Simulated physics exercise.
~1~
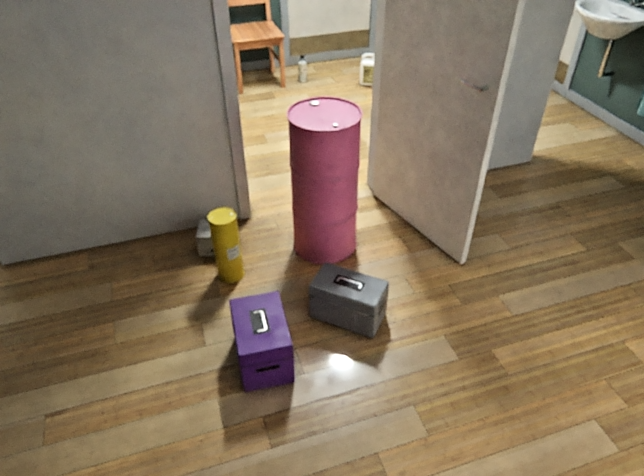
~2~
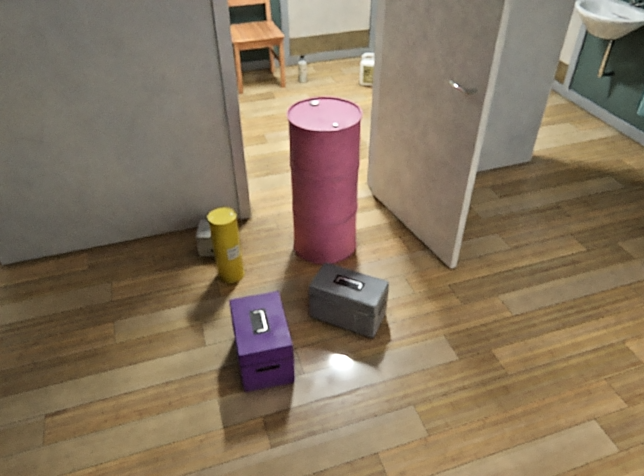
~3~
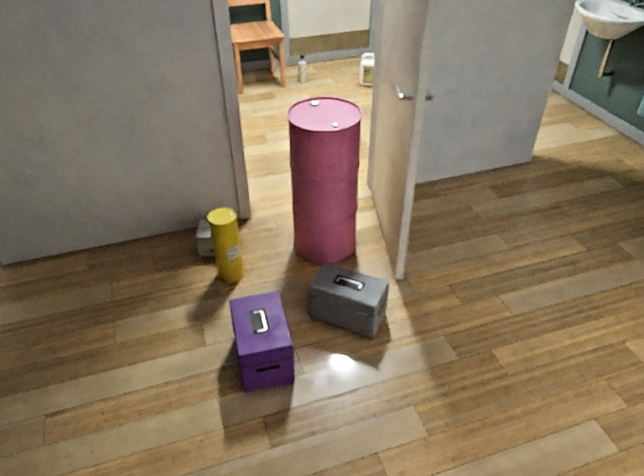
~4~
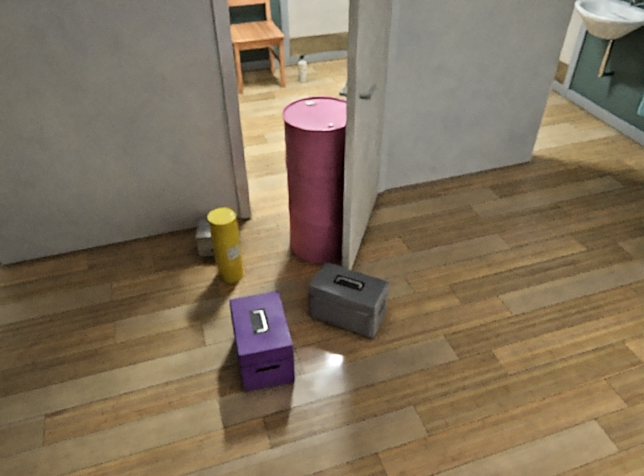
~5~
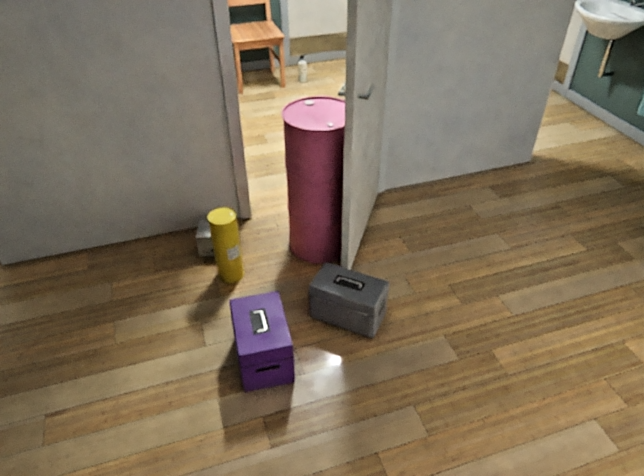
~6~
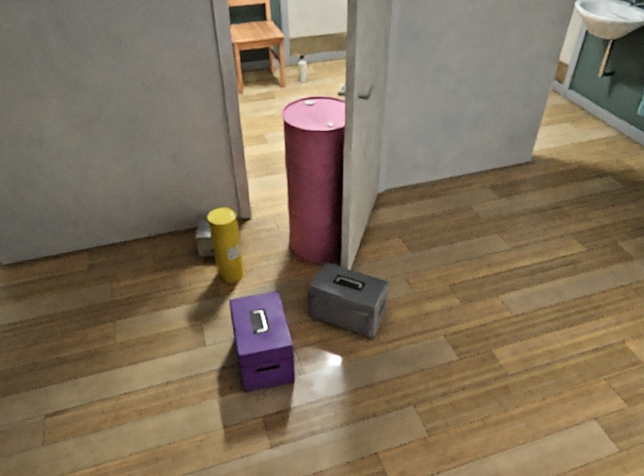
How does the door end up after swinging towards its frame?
It jams partly open against the tall pink barrel standing in the doorway and does not shut.
